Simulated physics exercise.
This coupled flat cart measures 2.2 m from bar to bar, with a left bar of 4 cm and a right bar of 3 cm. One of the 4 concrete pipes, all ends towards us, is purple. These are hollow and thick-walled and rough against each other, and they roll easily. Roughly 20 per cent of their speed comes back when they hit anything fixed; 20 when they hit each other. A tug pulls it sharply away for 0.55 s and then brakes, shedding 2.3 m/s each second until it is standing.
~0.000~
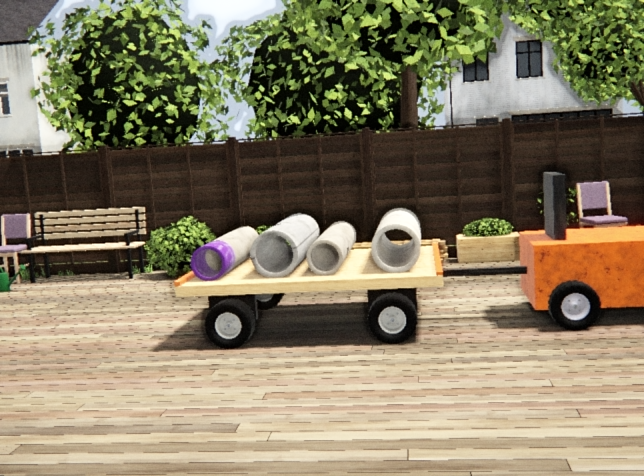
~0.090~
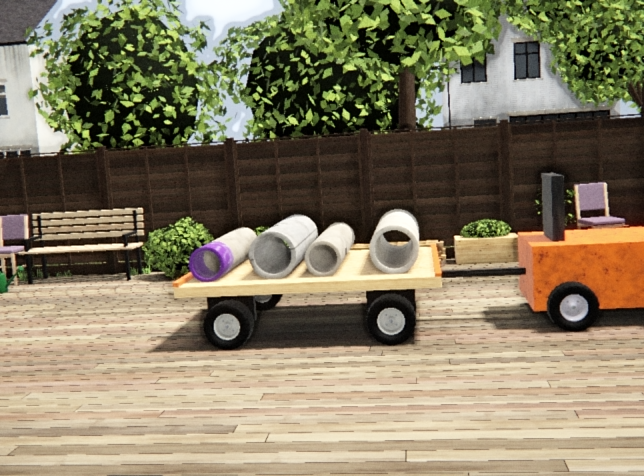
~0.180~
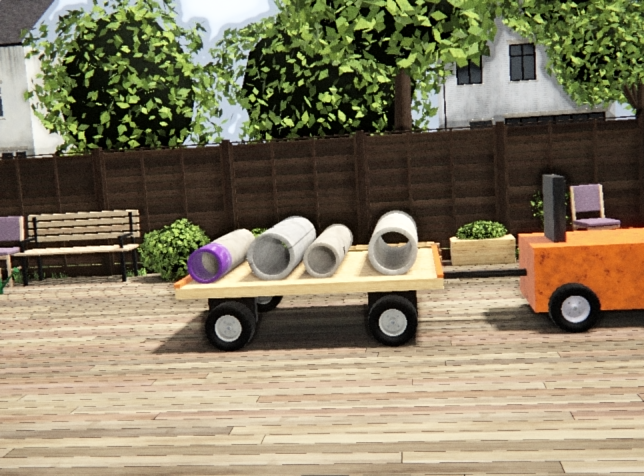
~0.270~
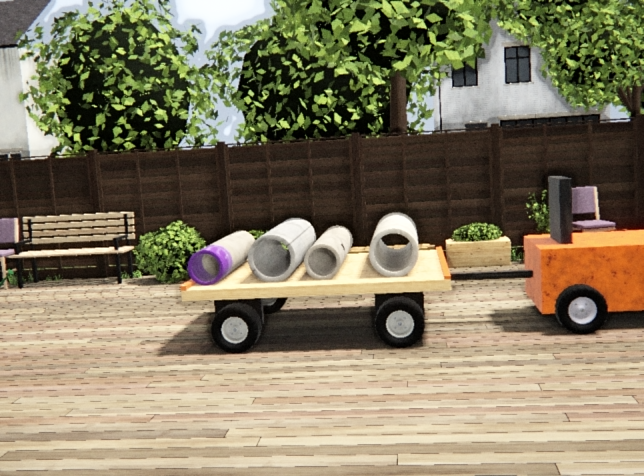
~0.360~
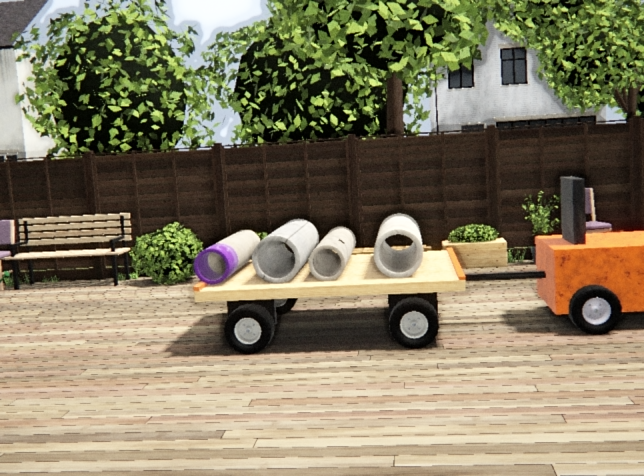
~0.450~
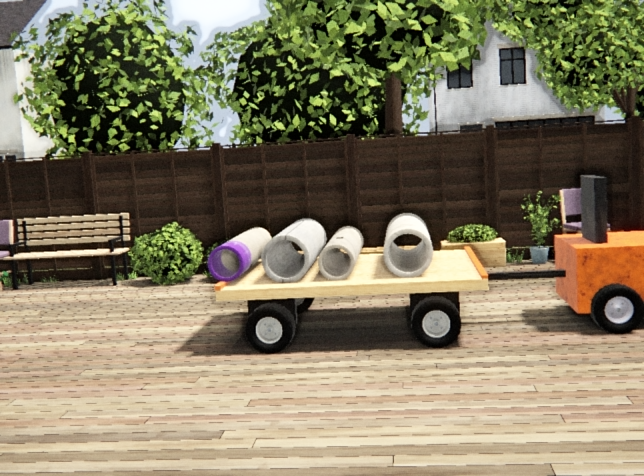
On a paved yard in front of a dark fence, an orange vehicle pulled a flat cart carrying four concrete pipes slowly to the right, and the purple-ended pipe rode at the left.
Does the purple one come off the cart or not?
The purple pipe falls off.
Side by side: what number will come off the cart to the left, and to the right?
By side, that's 2 to the left and 0 to the right.
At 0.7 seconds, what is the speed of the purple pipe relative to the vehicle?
Close to 2.0 m/s then.
By 0.7 s, purple is over the left bar and falling; 1 over a bar so far.
By 0.8 s, purple is over the left bar and falling; 1 over a bar so far.
By 1.0 s, purple is over the left bar and down; 2 over a bar so far.
Finally (6.4 s), purple is over the left bar and down; 2 over a bar so far.
